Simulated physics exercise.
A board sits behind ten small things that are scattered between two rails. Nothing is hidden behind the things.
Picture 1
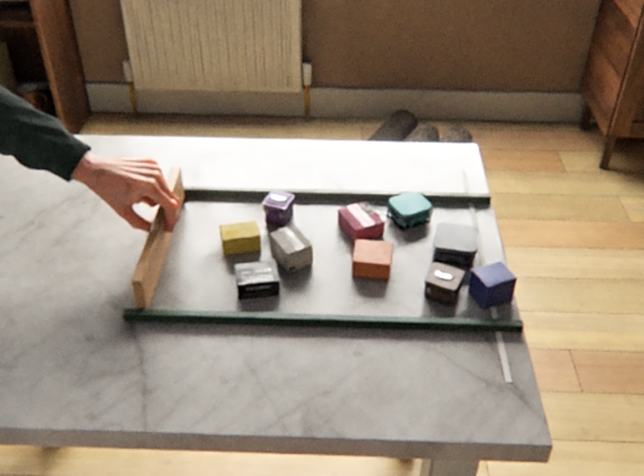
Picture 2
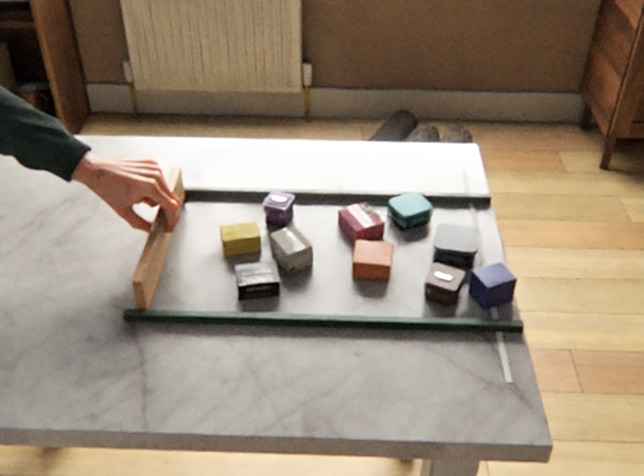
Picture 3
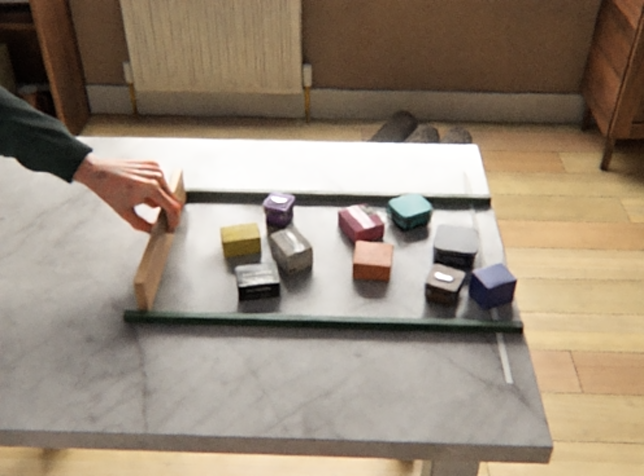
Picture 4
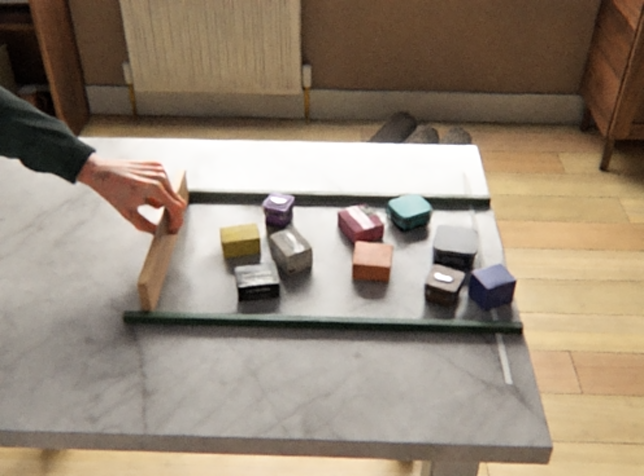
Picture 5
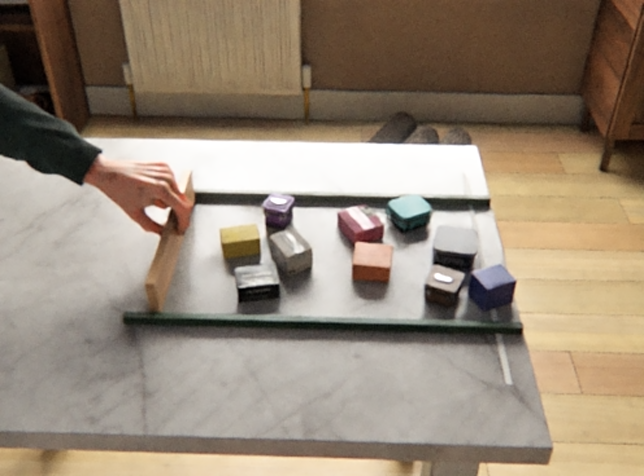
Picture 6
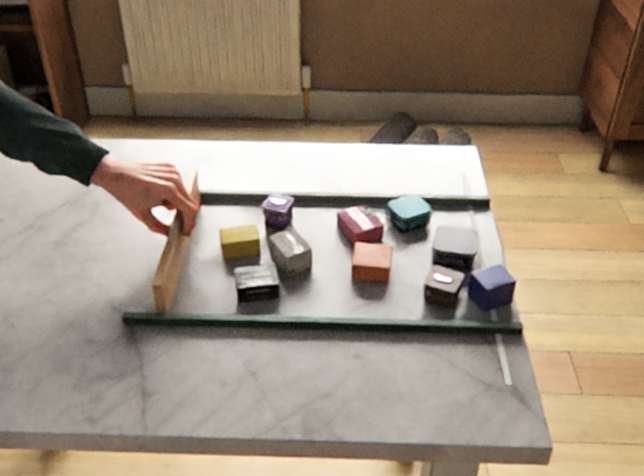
The clip opens on a marble table where a hand grips a wooden board at the left, with ten small blocks and cases scattered between two dark green rails. The hand then slides the board a short way right, toward the yellow block, while the scattered objects stay in place.
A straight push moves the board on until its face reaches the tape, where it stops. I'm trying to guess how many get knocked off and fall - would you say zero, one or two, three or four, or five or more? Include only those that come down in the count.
I would say five or more.
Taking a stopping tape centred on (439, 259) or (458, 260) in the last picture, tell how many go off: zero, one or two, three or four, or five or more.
Going place by place, the count is 3 or 4; at least five.
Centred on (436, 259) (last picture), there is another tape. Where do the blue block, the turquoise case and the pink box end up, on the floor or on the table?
Blue block goes off, turquoise case goes off, pink box stays put.
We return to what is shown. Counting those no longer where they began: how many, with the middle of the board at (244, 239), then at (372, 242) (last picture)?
That makes 3 at the first spot and 10 at the second.
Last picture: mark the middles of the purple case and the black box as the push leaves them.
Result: One about (488, 215), other about (513, 293).
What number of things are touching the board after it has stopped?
Tally at the end: 4.
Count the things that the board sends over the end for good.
Altogether the count is 6.
Early on, none off yet; blue block at rest near (492, 288); grey case at rest near (454, 248); brown case at rest near (443, 288).
A while later, none off yet; blue block travelled a little near (508, 295); grey case travelled a little near (471, 251); brown case travelled about its own width near (468, 304).
Finally, the number that fall off is five or more; lost, pink box, orange block, turquoise case, brown case, grey case and blue block.
